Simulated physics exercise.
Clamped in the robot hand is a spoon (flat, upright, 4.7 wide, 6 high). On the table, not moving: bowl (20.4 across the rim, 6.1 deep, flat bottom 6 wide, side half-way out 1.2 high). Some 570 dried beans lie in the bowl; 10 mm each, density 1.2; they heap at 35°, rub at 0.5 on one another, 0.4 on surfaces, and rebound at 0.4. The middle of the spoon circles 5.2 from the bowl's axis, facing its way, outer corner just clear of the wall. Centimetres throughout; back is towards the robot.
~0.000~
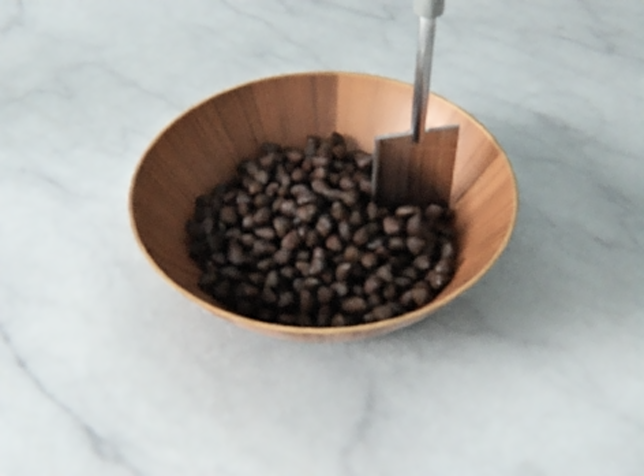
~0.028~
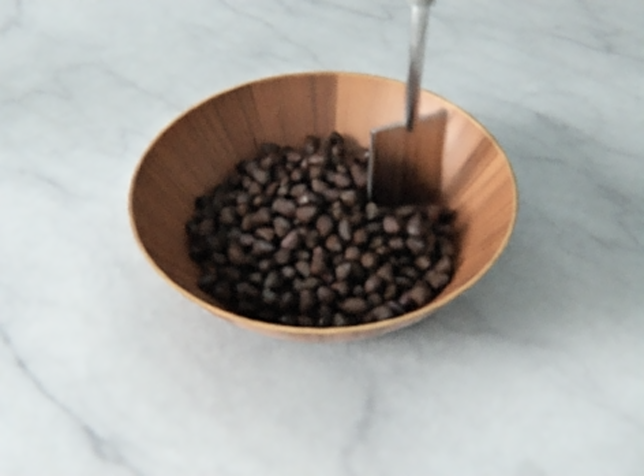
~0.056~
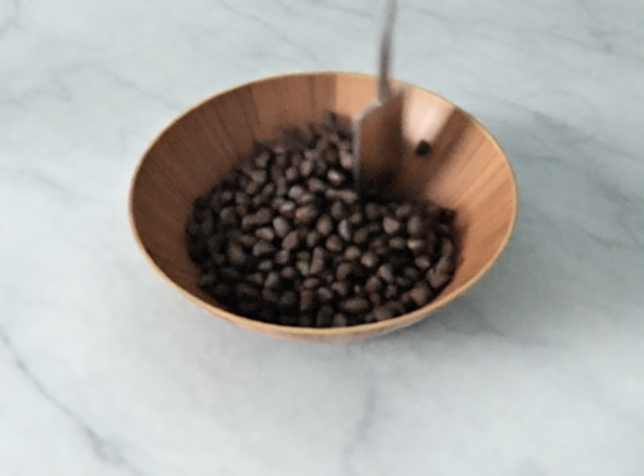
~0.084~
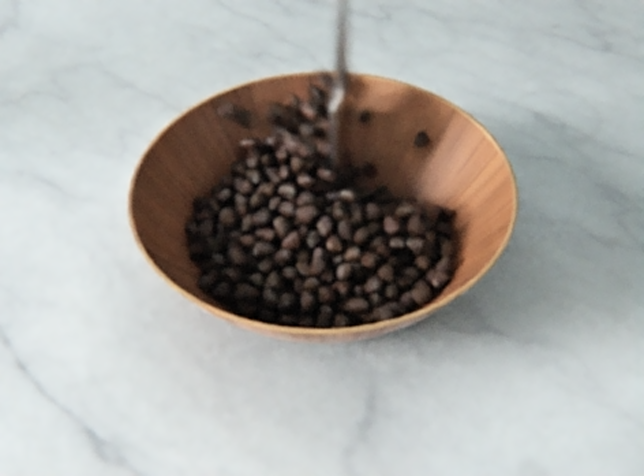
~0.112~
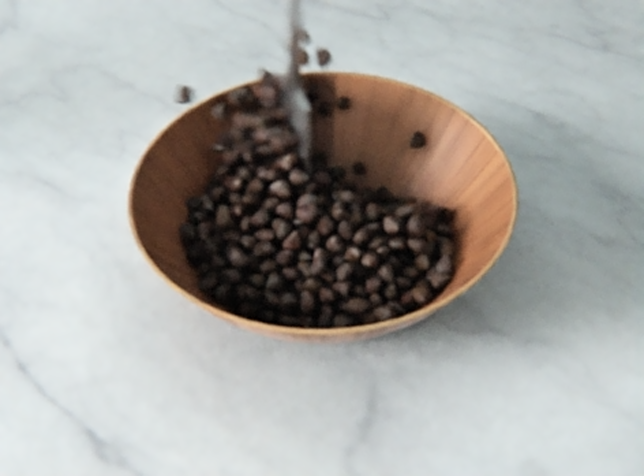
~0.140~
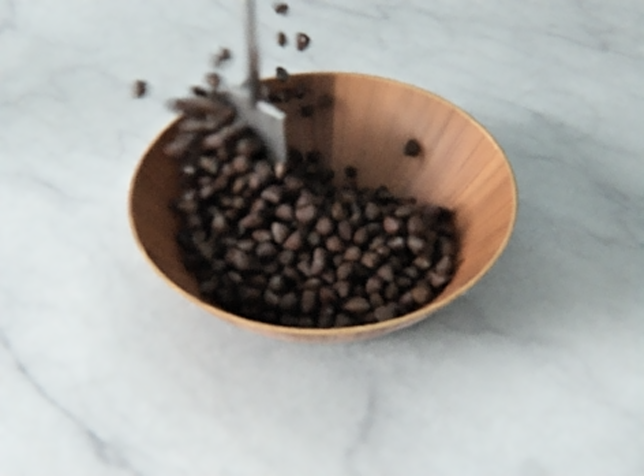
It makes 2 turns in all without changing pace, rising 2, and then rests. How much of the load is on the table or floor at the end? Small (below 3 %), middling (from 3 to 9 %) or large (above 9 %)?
A large share, above 9 %, ends on the table or floor.
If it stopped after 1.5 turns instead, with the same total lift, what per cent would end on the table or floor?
In that case some 25 per cent.
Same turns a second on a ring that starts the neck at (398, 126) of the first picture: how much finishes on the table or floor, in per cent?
About 30 per cent.
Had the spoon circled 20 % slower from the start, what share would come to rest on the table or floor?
In that case some 20 per cent.
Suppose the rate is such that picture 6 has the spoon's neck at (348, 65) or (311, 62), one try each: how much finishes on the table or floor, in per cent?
About 10 and 15 per cent.
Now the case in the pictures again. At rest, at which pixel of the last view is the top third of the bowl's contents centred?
Around (316, 219).
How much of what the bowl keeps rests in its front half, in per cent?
Some 50 per cent.
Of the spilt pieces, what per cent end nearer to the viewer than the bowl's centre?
Some 60 per cent.
After 0.37 s, 352° round, highest piece 10 above the table; 445 in the bowl, 64 on the table or floor, 61 in flight or on the tool.
After 0.60 s, 224° round, highest piece 7 above the table; 412 in the bowl, 154 on the table or floor, 4 in flight or on the tool.
After 0.91 s, 0° round, highest piece 4 above the table; 412 in the bowl, 158 on the table or floor.
After 1.61 s, 0° round, highest piece 4 above the table; 412 in the bowl, 158 on the table or floor.
In the end, 412 in the bowl, 158 on the table or floor. That is 28 % on the table or floor.
